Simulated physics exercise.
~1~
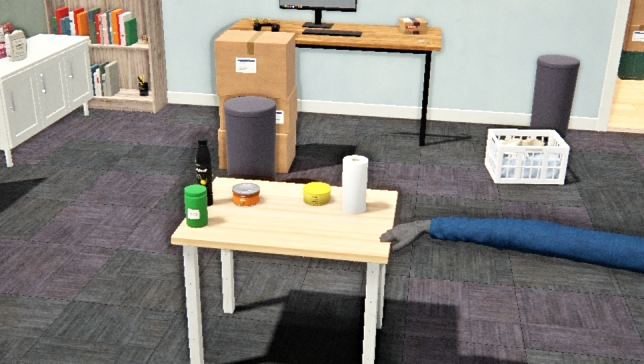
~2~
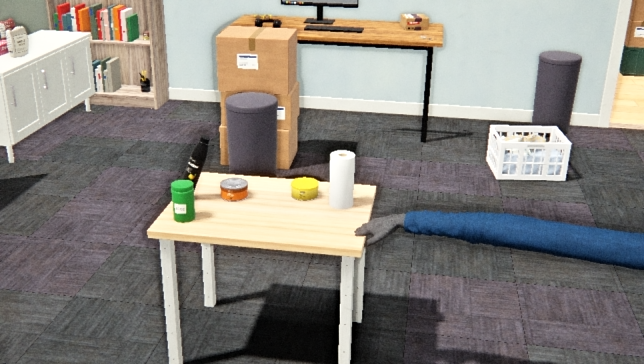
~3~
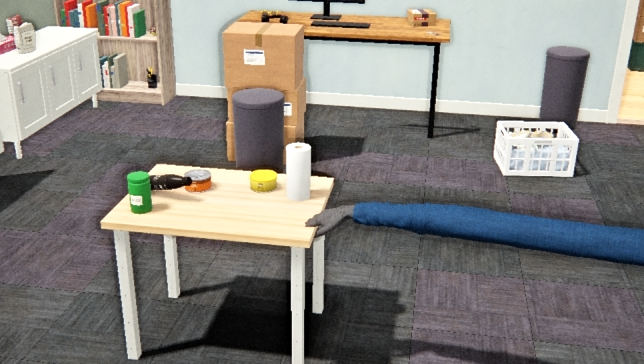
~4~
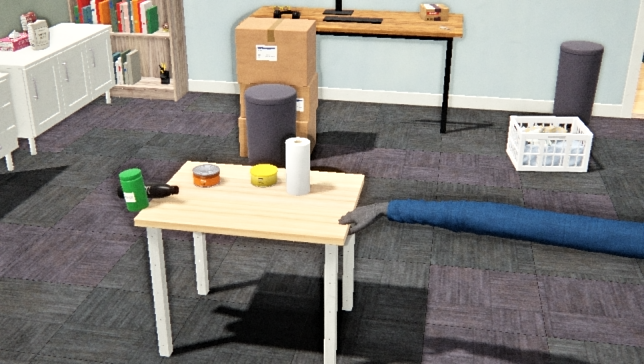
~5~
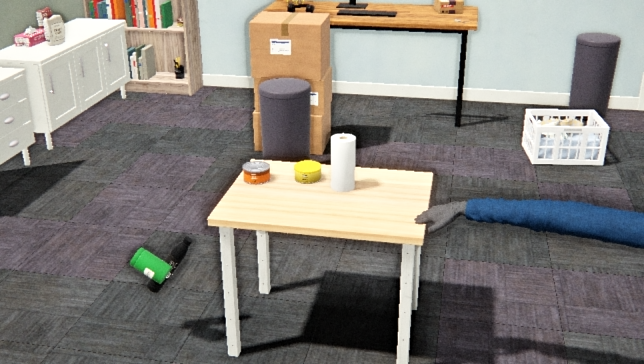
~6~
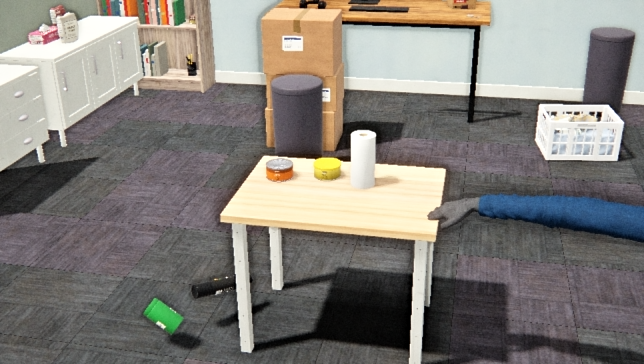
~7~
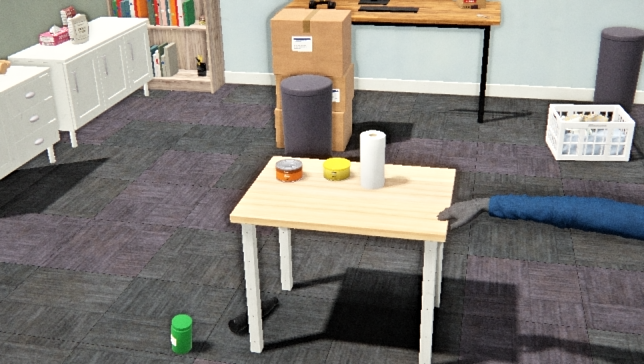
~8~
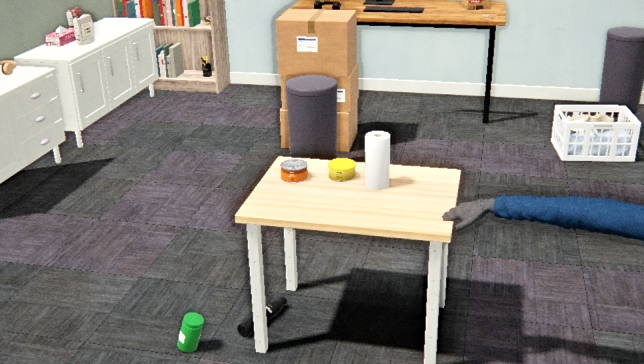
Side table jerking left then back right, black bottle toppling and falling with green jar to the floor, other items staying on top.
